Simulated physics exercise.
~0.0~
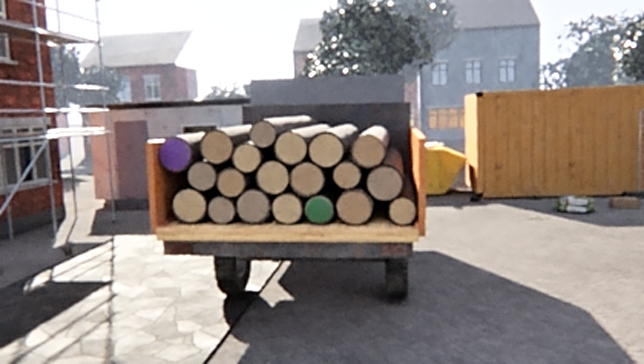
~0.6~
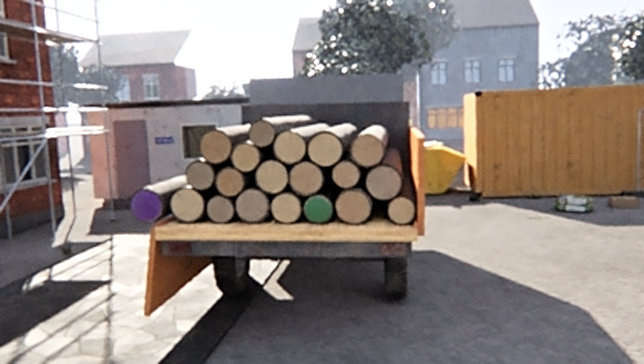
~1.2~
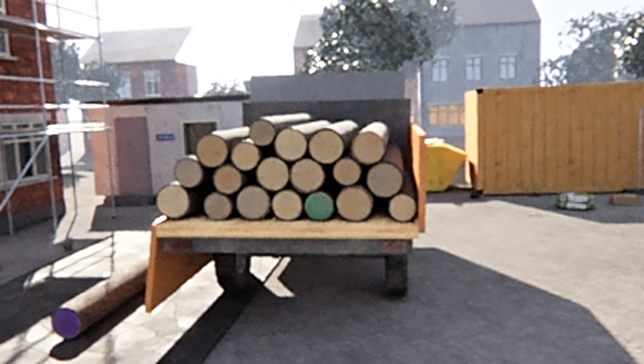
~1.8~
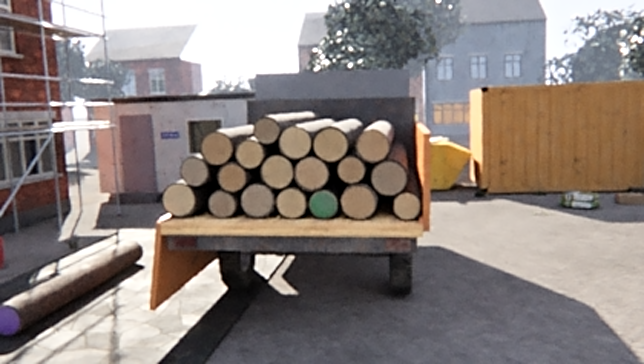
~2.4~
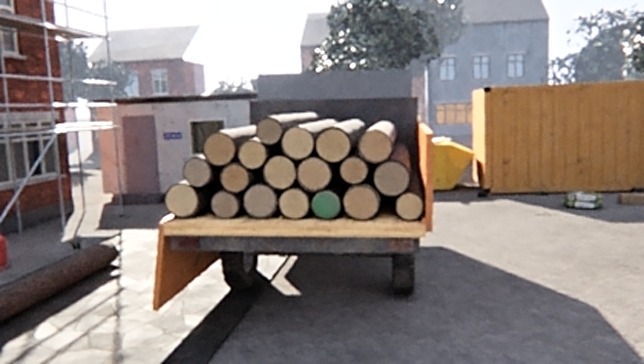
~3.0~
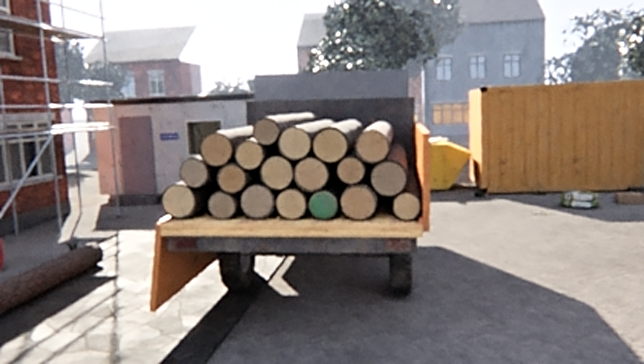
A flatbed lorry loaded with stacked logs stands in a sunlit yard, seen from behind, with a scaffolded brick building on the left and an orange-yellow container on the right. One log at the upper left of the stack has a purple end, and another in the bottom row has a green end. The left side board swings out and down, and the purple-ended log drops to the left edge of the deck. It falls to the ground and rolls away leftward, its painted end passing out of view. The other logs, green-ended one included, remain stacked aboard, while the fallen log lies partly visible at the far left.
